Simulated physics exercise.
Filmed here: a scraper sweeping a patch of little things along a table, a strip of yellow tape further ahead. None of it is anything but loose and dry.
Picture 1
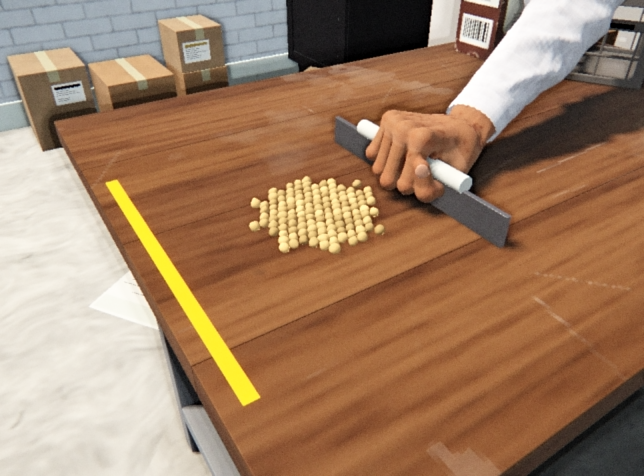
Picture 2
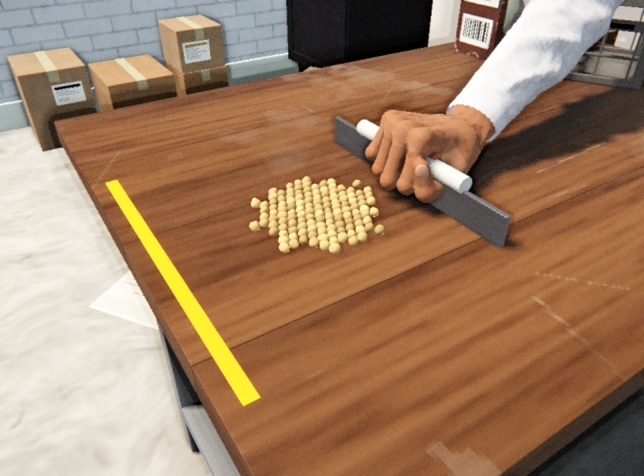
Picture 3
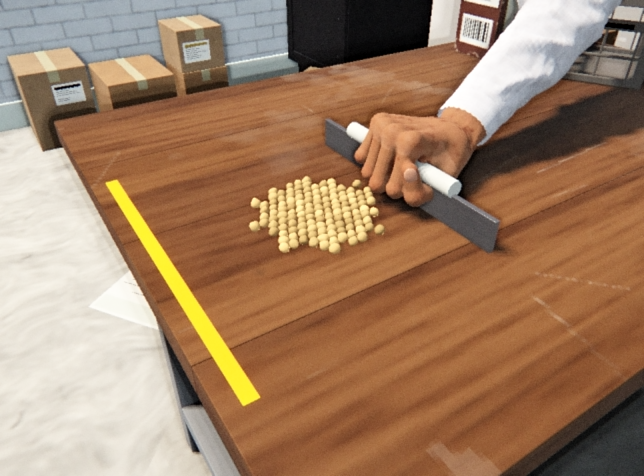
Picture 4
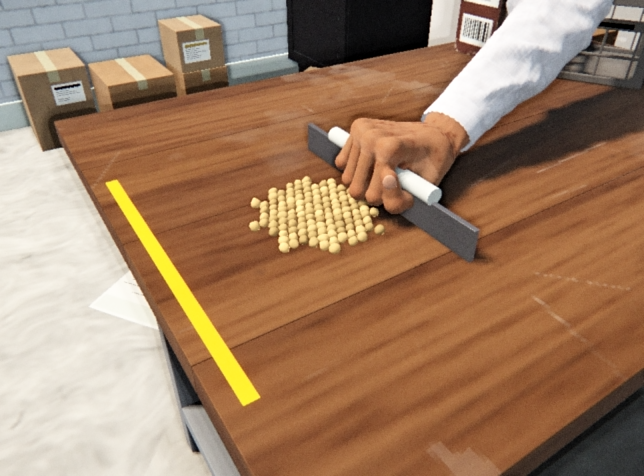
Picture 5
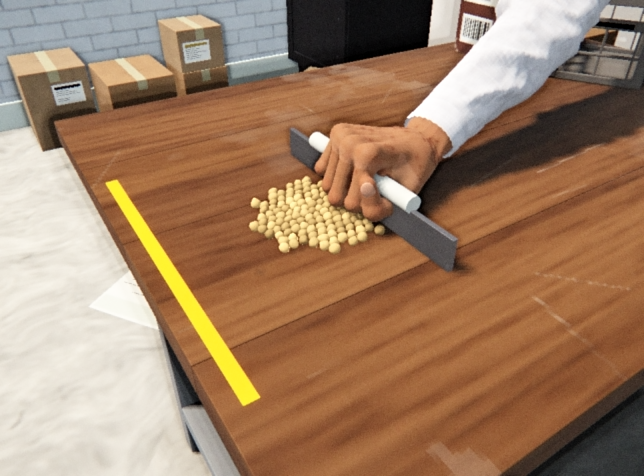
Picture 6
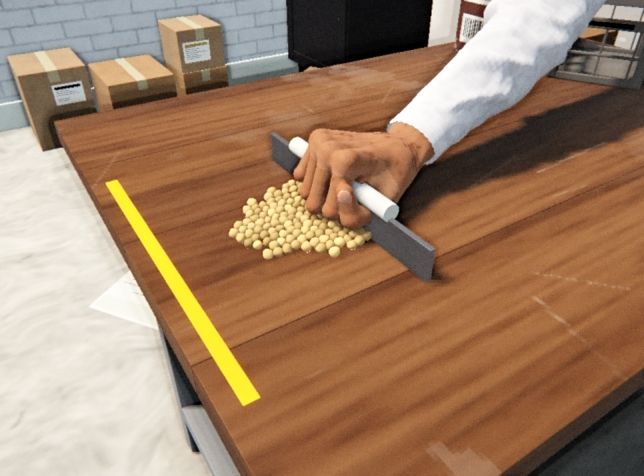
The clip shows a hand holding a scraper at rest beside a patch of dried chickpeas on a wooden table, then sliding it left into them and pushing many of them toward a strip of yellow tape near the edge.
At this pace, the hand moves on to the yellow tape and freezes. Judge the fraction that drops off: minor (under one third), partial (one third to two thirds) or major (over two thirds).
The spill I expect is larger than two thirds.
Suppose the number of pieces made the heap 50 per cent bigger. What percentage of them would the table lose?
It comes out near 90 per cent of the heap.
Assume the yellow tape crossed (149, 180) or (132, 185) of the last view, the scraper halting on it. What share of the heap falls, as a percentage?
Roughly 20 per cent the first time and 50 per cent the second.
Just after the last frame, scraper still moving, near (250, 208); heap all on the table, its front near (168, 273).
A moment on, scraper stopped at the yellow tape; heap roughly two thirds over the edge.
Further on, scraper stopped at the yellow tape; heap the larger part over the edge.
When it is over, scraper stopped at the yellow tape; heap the larger part over the edge.
